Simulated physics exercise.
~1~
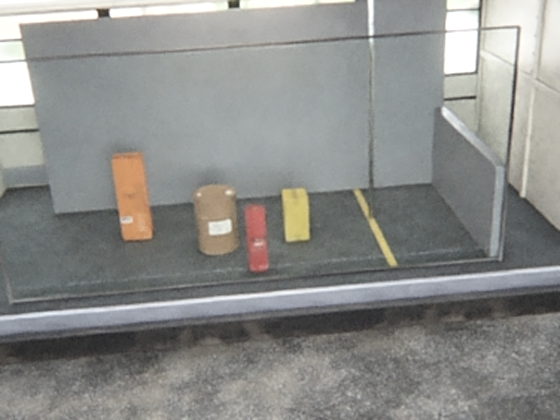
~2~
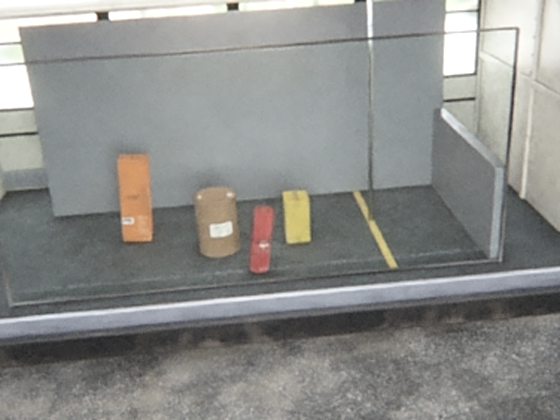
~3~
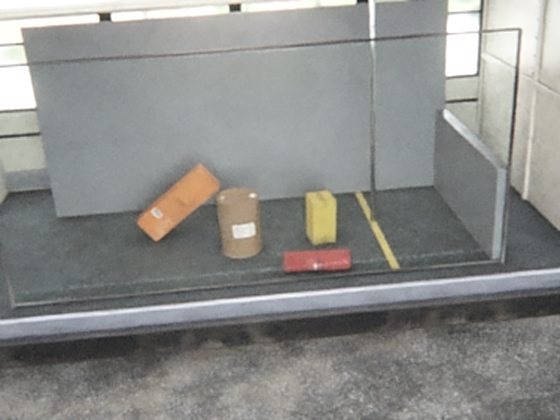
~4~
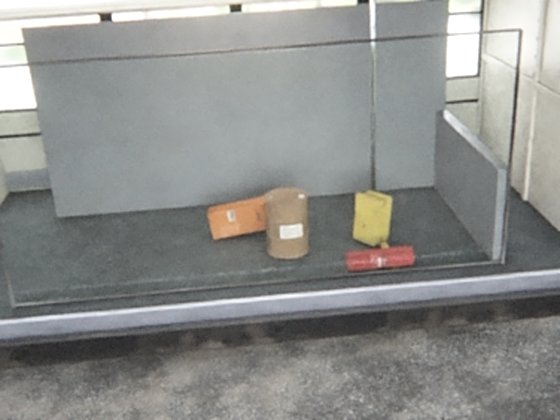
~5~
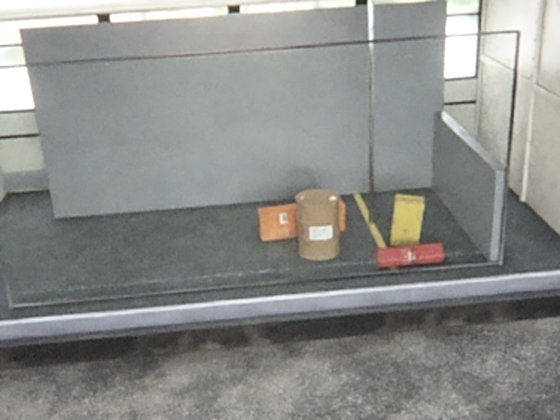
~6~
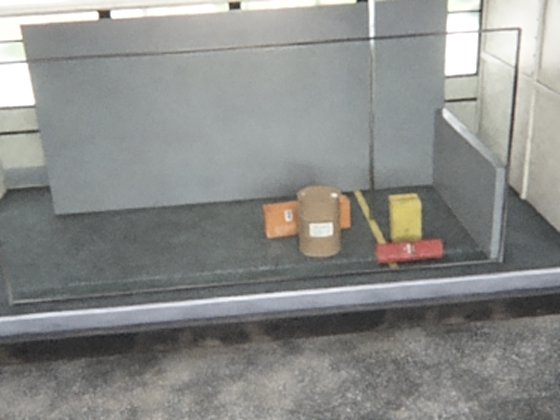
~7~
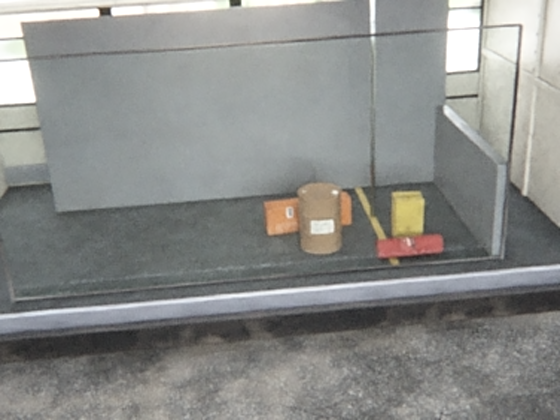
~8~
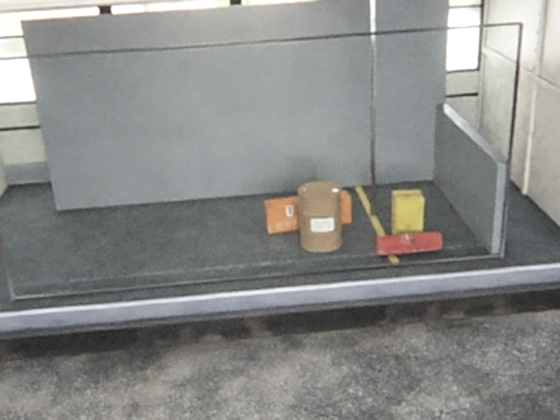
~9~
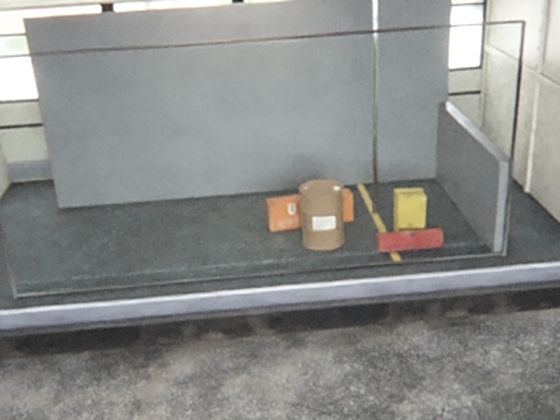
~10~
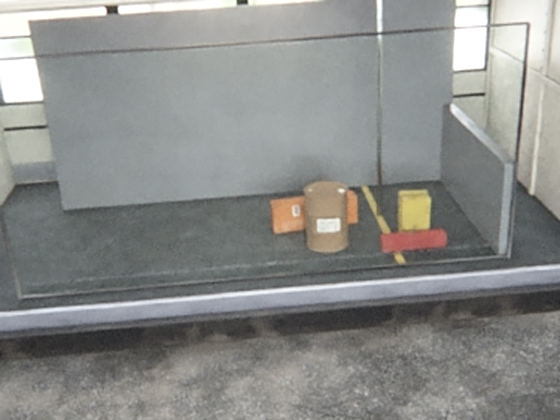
An orange tall box, a brown drum, a red roll and a yellow carton slide right across a grey bay, the box and roll toppling onto their sides; the roll and carton cross the yellow line, while the drum and box stop short of it.
